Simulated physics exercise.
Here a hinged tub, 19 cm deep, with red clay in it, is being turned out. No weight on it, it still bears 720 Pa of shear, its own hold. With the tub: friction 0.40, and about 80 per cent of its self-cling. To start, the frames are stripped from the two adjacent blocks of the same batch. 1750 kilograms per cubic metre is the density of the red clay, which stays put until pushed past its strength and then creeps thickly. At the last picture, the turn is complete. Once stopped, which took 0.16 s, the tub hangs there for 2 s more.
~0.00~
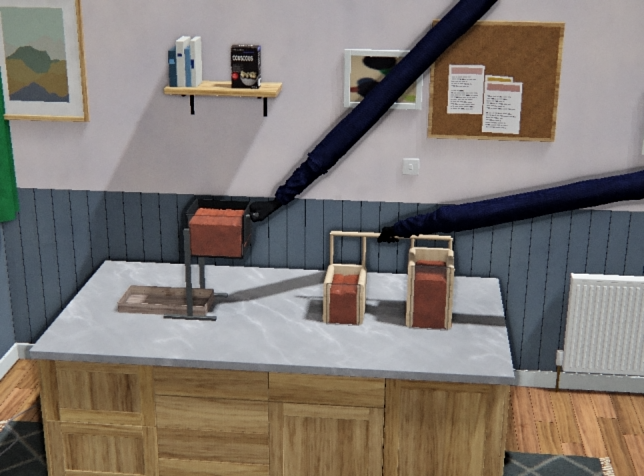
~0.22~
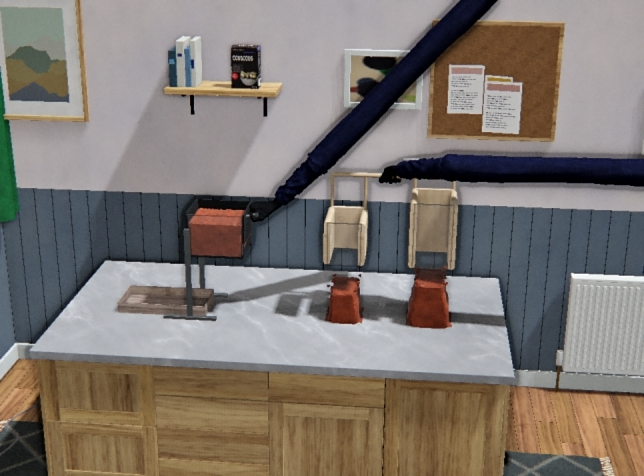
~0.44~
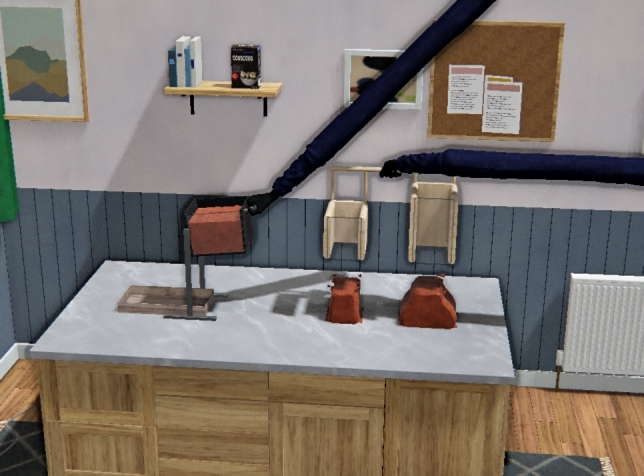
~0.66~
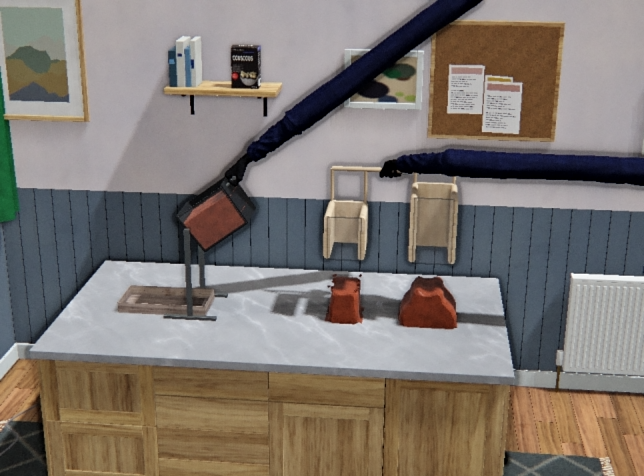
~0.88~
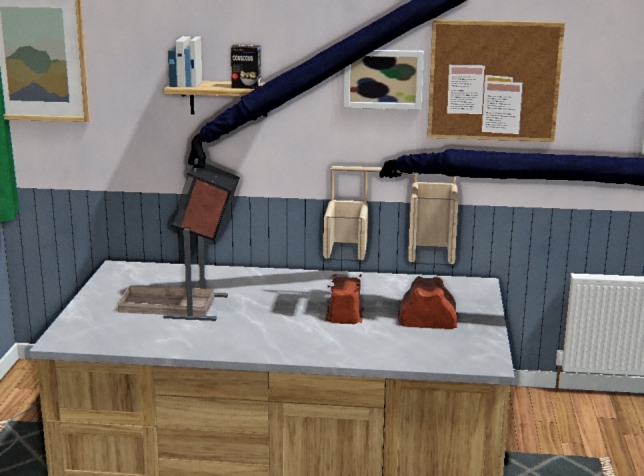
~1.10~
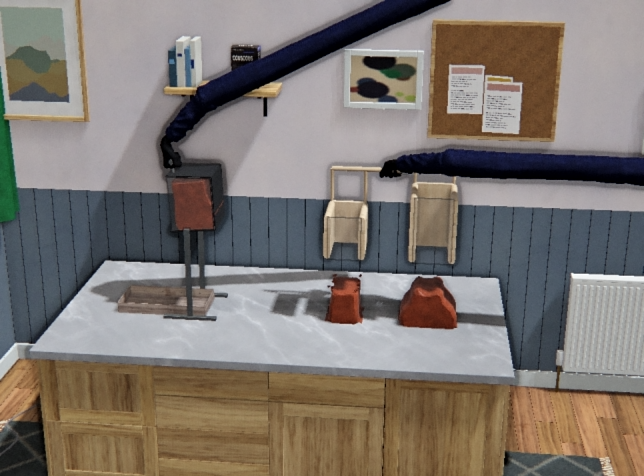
Two dark-sleeved arms worked over a counter: one lifted pale wooden moulds off two red clay blocks, the taller of which slumped, then the other turned a clay-filled tub onto its side.
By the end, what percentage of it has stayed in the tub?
Some 44 per cent has stayed in the tub.
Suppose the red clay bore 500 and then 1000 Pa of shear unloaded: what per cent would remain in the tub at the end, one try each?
In order: Around 45 % and around 45 %.
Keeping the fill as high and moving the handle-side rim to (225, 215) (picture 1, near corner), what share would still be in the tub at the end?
In that case some 100 per cent.
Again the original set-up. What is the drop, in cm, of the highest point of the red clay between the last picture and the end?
10 cm or so.
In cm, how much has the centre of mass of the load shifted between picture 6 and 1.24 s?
Shift: Some 4 cm.
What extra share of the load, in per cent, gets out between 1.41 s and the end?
Roughly 16 %.
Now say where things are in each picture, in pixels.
The first frame shows handle-side rim at (242, 216), tilt 0 degrees; highest point of the red clay at (235, 225); test blocks 16 cm, 25 cm high (left to right).
The second frame shows handle-side rim at (242, 216), tilt 0 degrees; highest point of the red clay at (235, 225); test blocks 16 cm, 22 cm high (left to right).
The third frame shows handle-side rim at (240, 211), tilt 6 degrees; highest point of the red clay at (237, 220); test blocks 16 cm, 17 cm high (left to right).
The fourth frame shows handle-side rim at (220, 187), tilt 37 degrees; highest point of the red clay at (224, 197); test blocks 16 cm, 17 cm high (left to right).
The fifth frame shows handle-side rim at (187, 175), tilt 71 degrees; highest point of the red clay at (197, 181); test blocks 16 cm, 17 cm high (left to right).
The sixth frame shows handle-side rim at (166, 178), tilt 93 degrees; highest point of the red clay at (200, 182); test blocks 16 cm, 17 cm high (left to right).
By 1.24 s, the tub is at 93 degrees and holds 91 %.
By 1.41 s, the tub is at 93 degrees and holds 60 %.
By 1.58 s, the tub is at 93 degrees and holds 44 %.
By 1.75 s, the tub is at 93 degrees and holds 44 %.
By 3.10 s, at the end, the tub is at 93 degrees and holds 44 %.
